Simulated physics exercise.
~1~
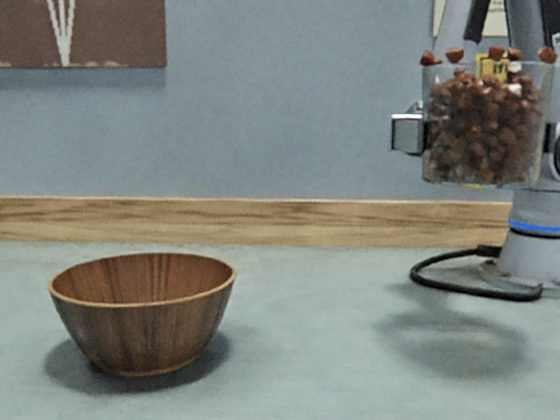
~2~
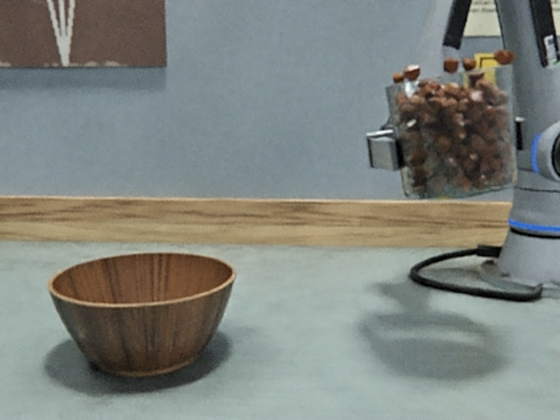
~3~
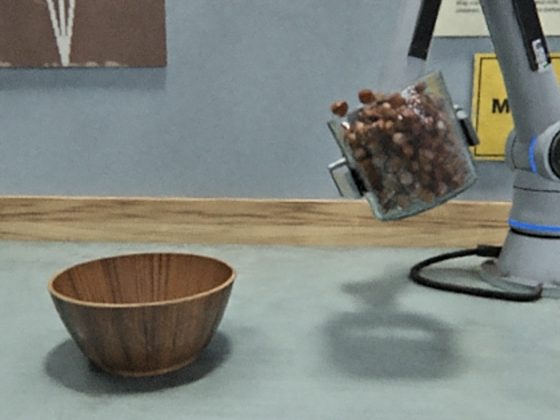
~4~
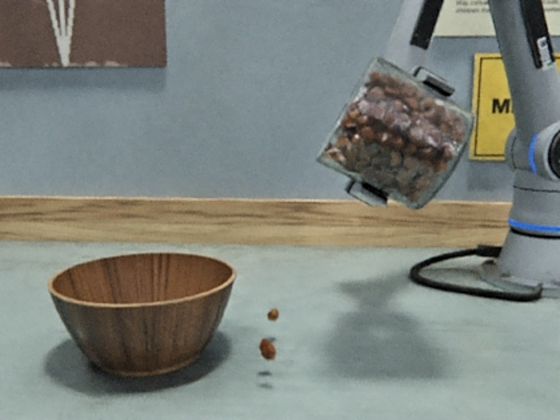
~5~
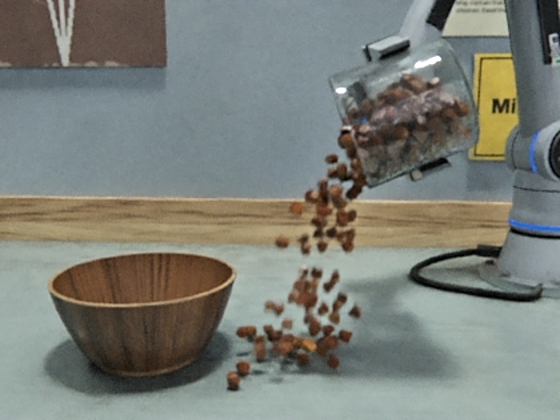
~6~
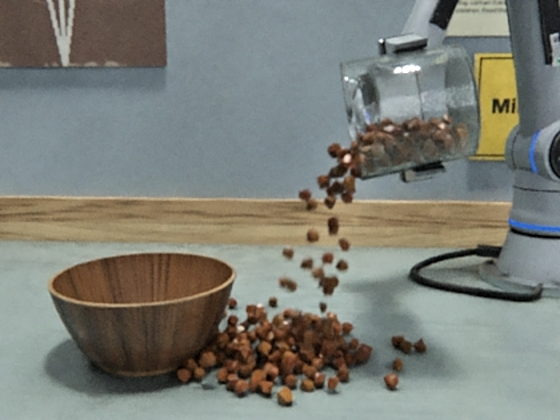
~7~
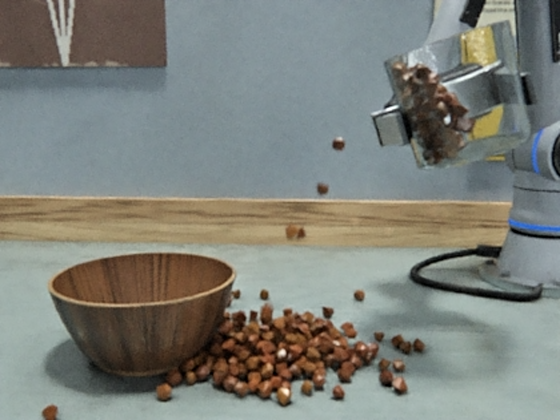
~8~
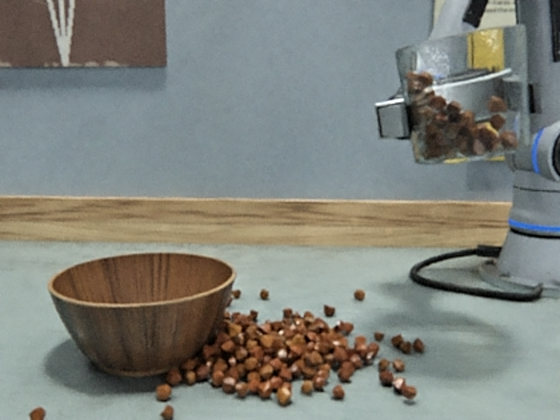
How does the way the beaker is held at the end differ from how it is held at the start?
At the start the beaker is held upright, while at the end it is held leaning slightly to one side.
